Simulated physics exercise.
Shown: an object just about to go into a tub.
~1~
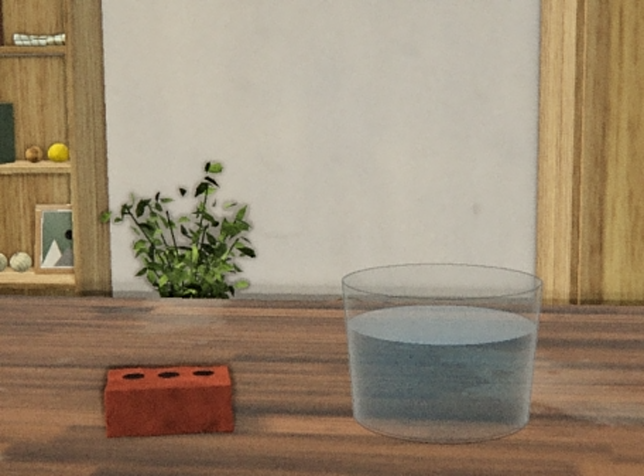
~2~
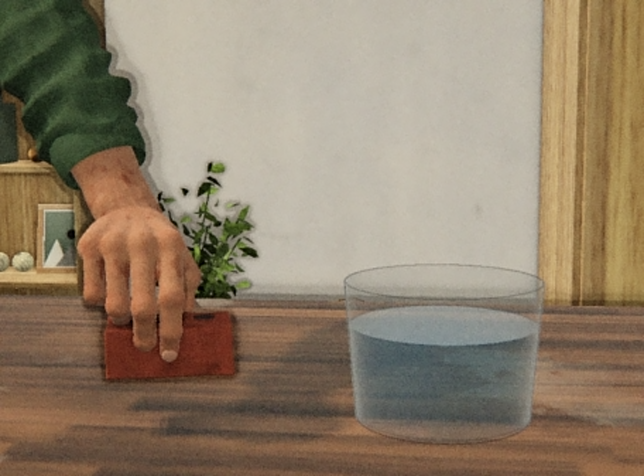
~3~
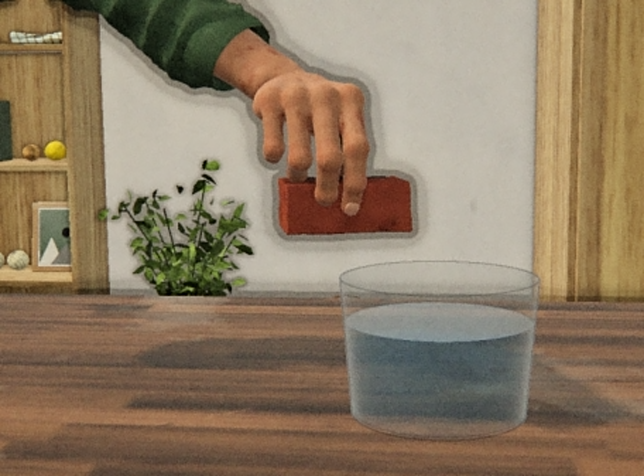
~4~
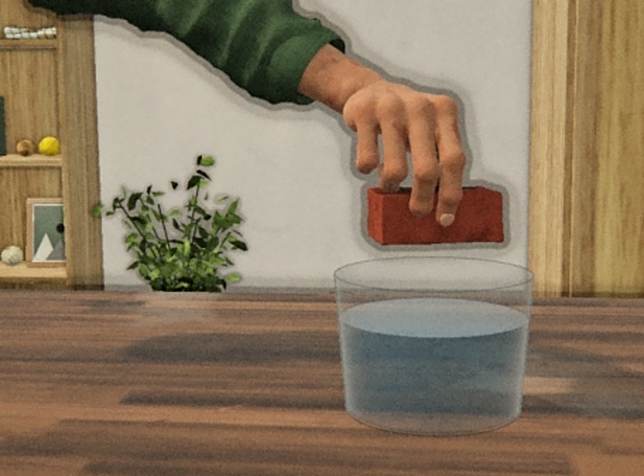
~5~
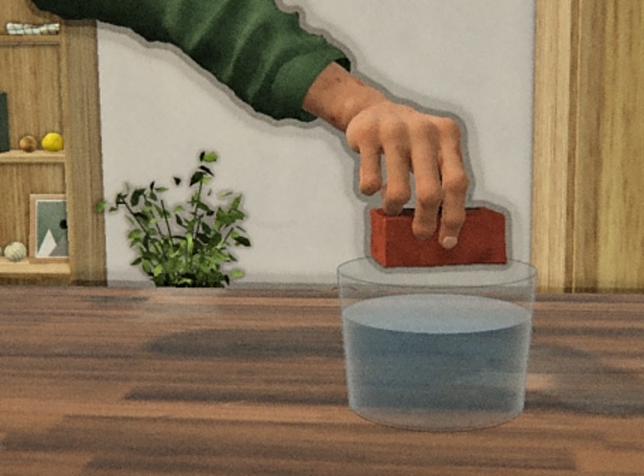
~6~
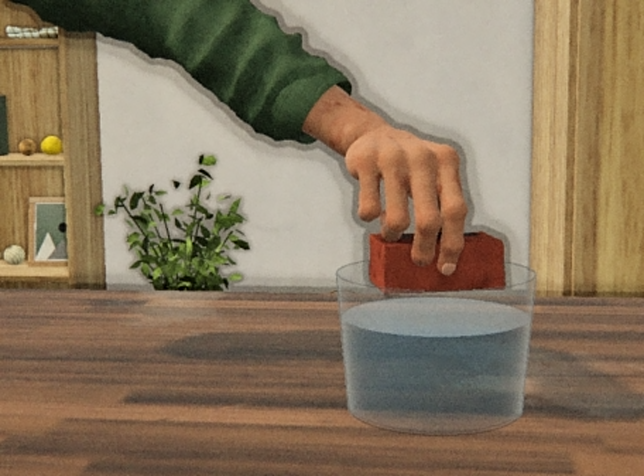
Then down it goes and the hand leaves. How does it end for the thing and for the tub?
It goes under; the tub holds it fine.
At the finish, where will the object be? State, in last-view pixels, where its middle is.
Roughly at (435, 380).
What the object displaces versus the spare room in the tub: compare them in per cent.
Some 40 per cent, by my count.
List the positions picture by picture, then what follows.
In the first picture, the piece of brick lies on the top at (169, 401); tub (441, 346) about two thirds full.
The second picture shows a hand picks up the piece of brick at (170, 344); tub about two thirds full, surface at (443, 324).
In the third picture, the piece of brick is carried over at (343, 205); tub (438, 343) about two thirds full.
In the fourth picture, the piece of brick is above the tub at (434, 214); tub about two thirds full, surface at (433, 317).
The fifth picture shows the piece of brick comes down at (436, 236); tub (436, 335) about two thirds full.
In the sixth picture, the piece of brick is just over the surface at (435, 262); tub about two thirds full, surface at (435, 316).
Soon after, the piece of brick enters the water; the tub is about three quarters full.
Later, the piece of brick goes on down; the tub is about three quarters full.
In the end, the piece of brick lies on the bottom; the tub is about three quarters full; nothing is spilt.
